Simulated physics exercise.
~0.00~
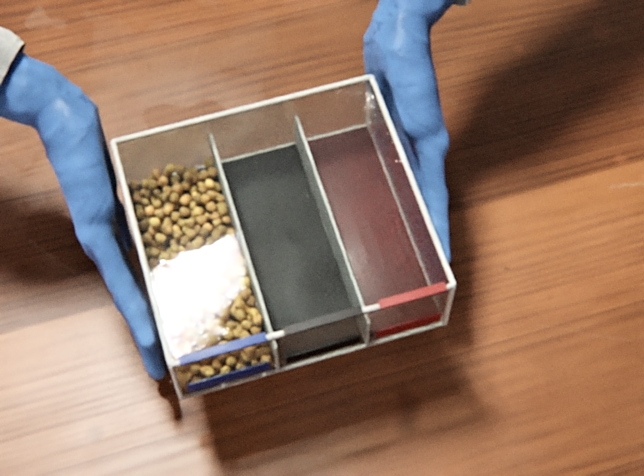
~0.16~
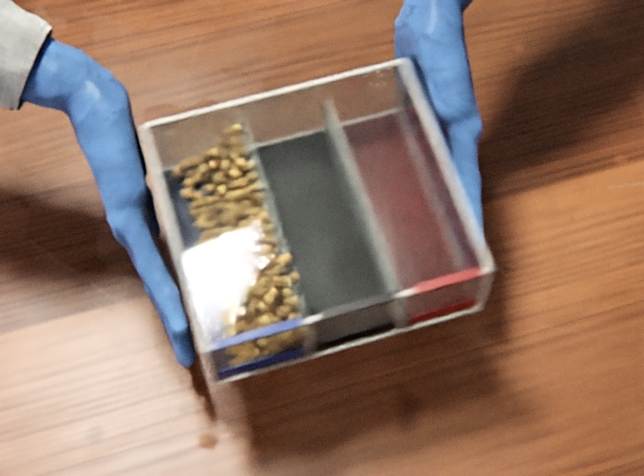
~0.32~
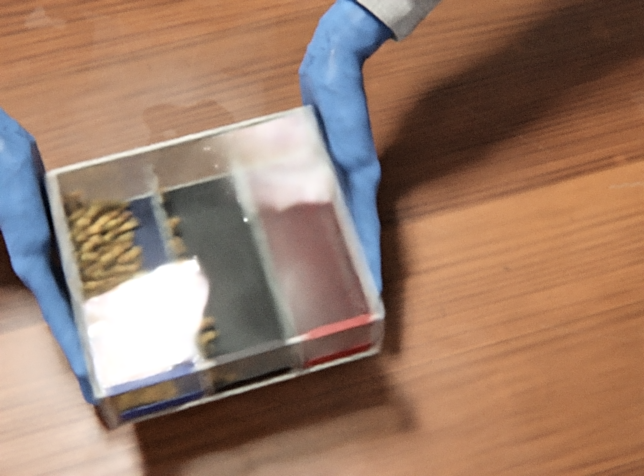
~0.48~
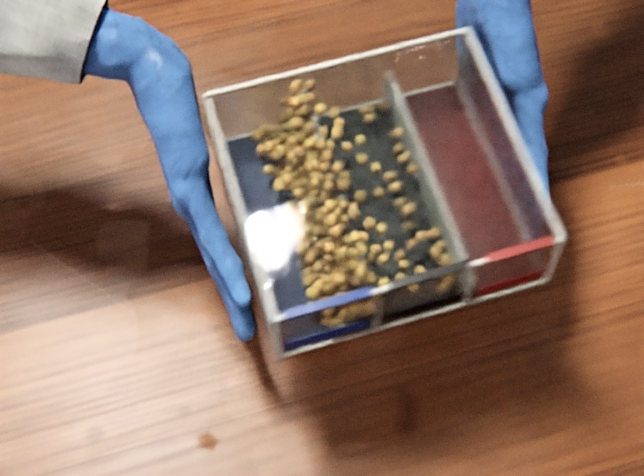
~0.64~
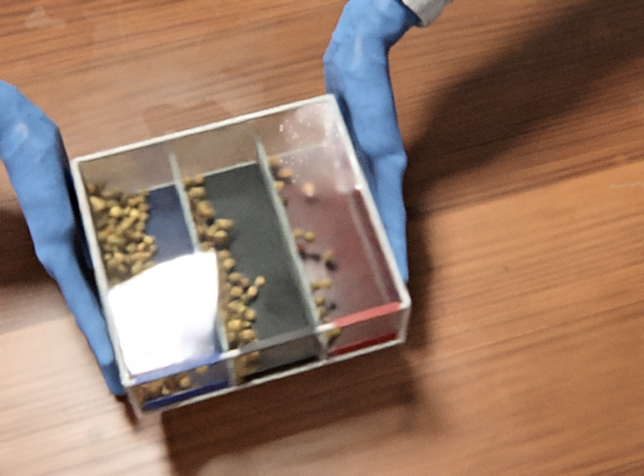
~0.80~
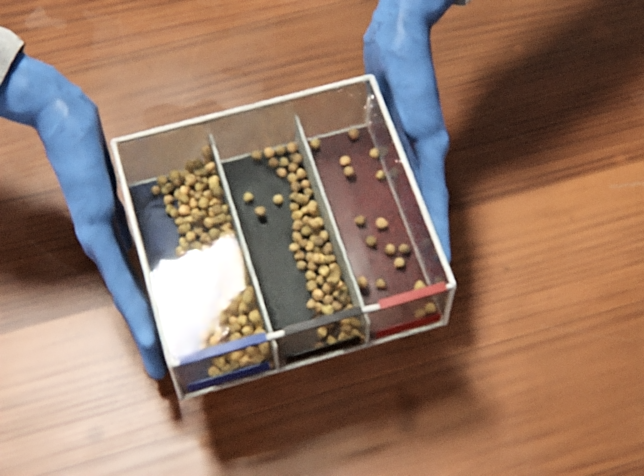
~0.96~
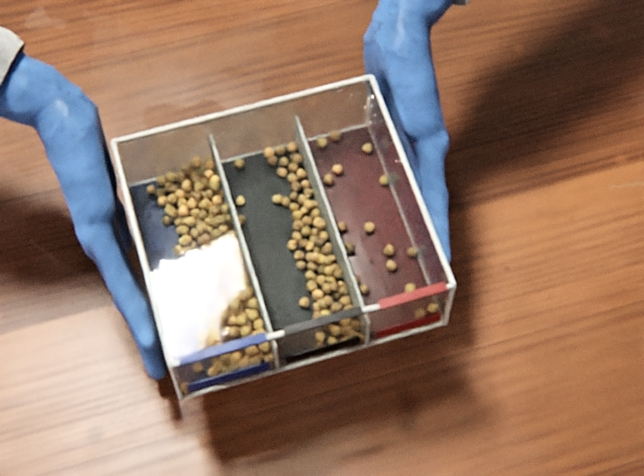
Blue-gloved hands shaking a clear lidded box sideways, chickpeas spilling from the blue compartment into black and red, then settling mostly in blue.
